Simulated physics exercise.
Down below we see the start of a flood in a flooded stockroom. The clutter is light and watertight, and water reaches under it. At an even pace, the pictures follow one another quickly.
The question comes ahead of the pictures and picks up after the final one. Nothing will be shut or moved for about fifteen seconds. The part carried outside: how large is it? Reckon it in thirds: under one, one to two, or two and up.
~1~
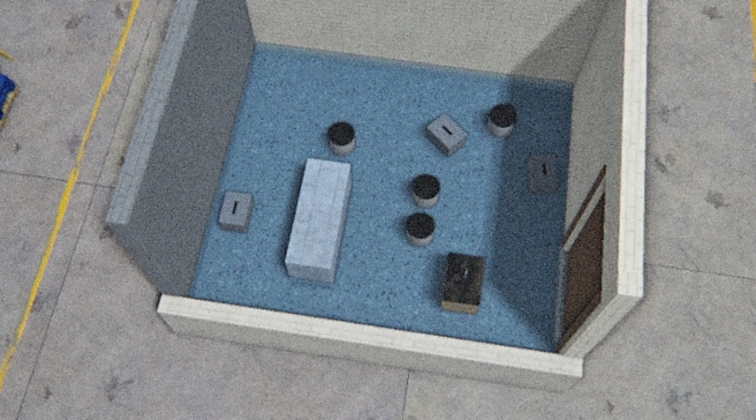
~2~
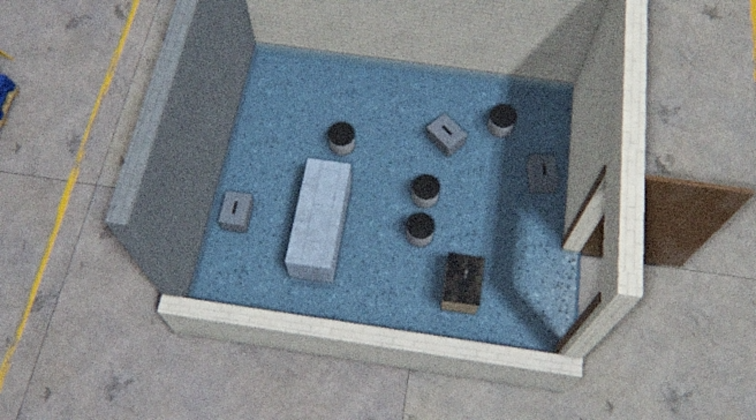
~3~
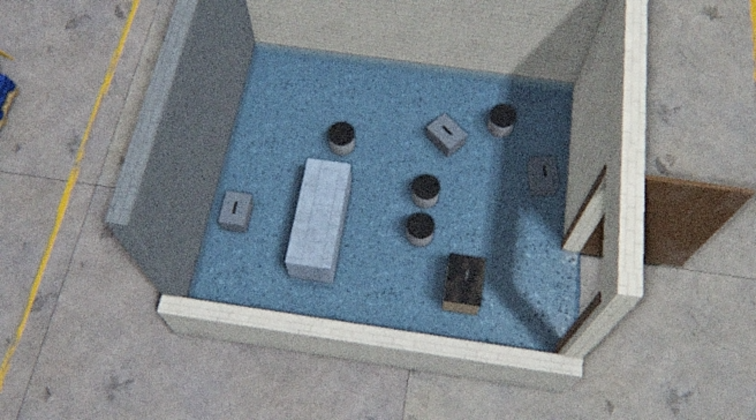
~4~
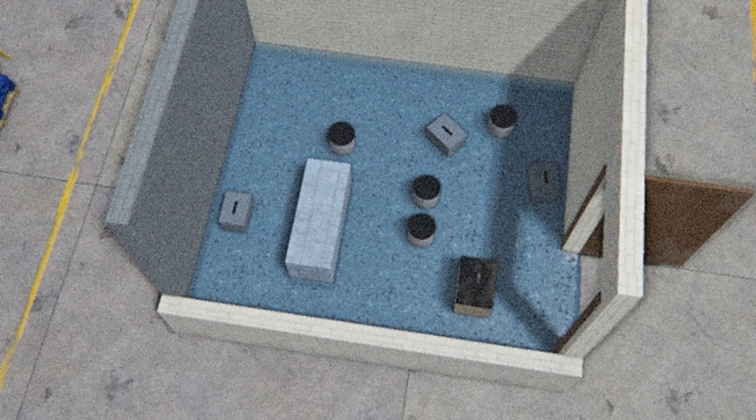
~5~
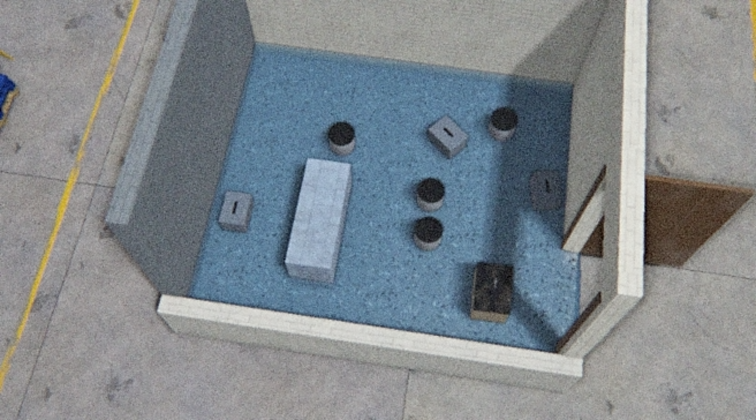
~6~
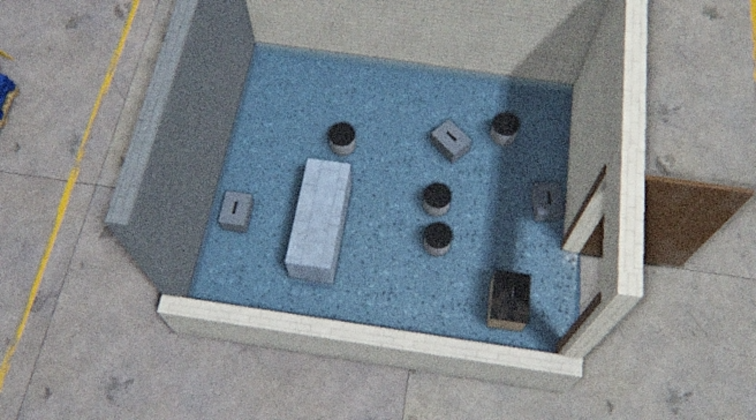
Result: High band.
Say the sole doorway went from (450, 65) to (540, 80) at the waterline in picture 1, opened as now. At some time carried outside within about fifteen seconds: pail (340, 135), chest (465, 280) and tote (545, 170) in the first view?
Outcome by item: Exited / retained / exited.
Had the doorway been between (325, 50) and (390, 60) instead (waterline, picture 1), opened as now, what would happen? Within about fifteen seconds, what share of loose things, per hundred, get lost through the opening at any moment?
It works out to some 50 in a hundred.
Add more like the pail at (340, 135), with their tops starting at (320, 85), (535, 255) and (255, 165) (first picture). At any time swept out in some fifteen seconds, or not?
Copy one never leaves, copy two leaves the room, copy three never leaves.
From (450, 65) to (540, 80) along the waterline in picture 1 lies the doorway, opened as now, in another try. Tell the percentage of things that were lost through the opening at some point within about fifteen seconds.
Some 80 per cent of the things, roughly.
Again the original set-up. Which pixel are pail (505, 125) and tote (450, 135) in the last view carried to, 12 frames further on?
Close to (537, 198), and close to (507, 212).
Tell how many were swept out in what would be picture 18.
That makes 4.
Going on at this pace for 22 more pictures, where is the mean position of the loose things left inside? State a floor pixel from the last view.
Roughly (329, 246).
A moment on, 0 of 8 are out; 8 afloat.
Next, 4 of 8 are out; 4 afloat.
Later, 6 of 8 are out; 2 afloat.
In the end, 6 of 8 are out; 2 afloat.
